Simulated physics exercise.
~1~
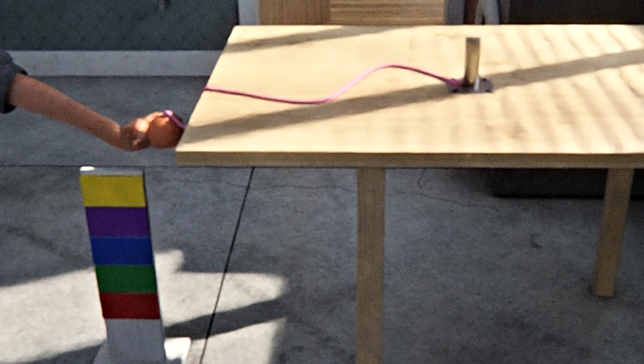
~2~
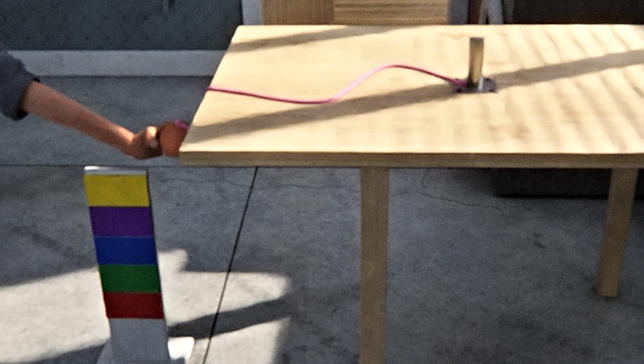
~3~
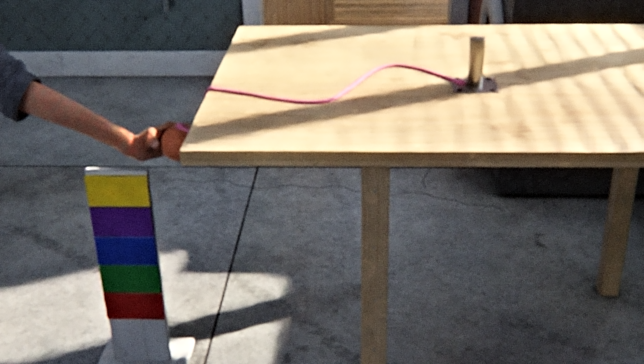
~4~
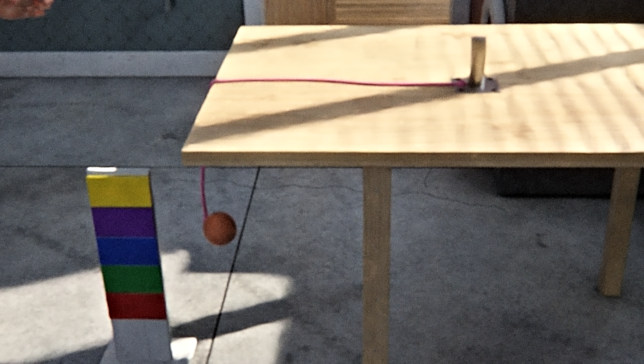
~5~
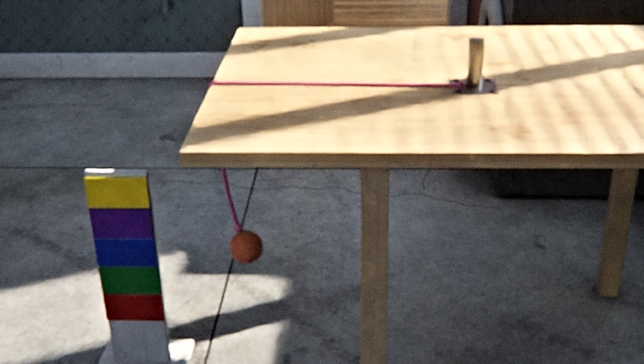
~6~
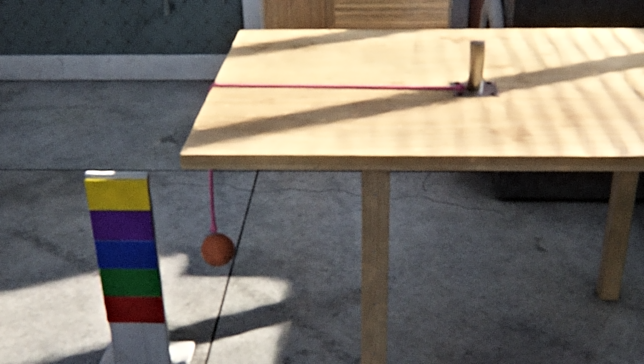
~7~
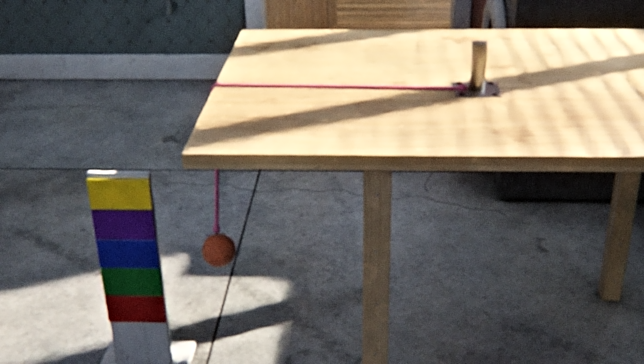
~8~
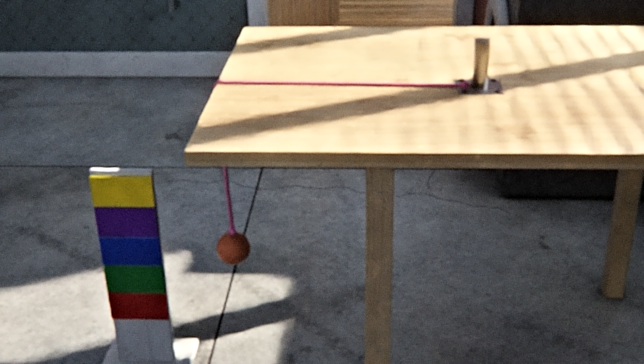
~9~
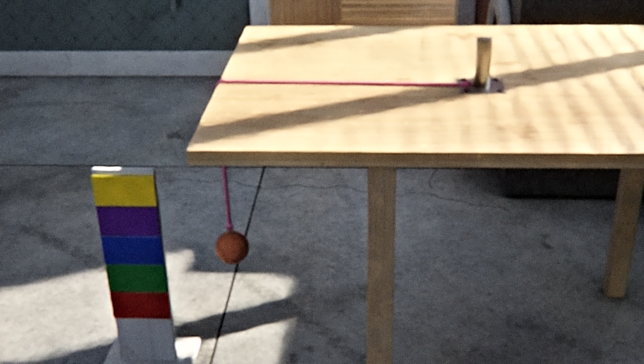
At the table's edge, a hand releases a tethered orange ball, which drops and dangles level with blue.
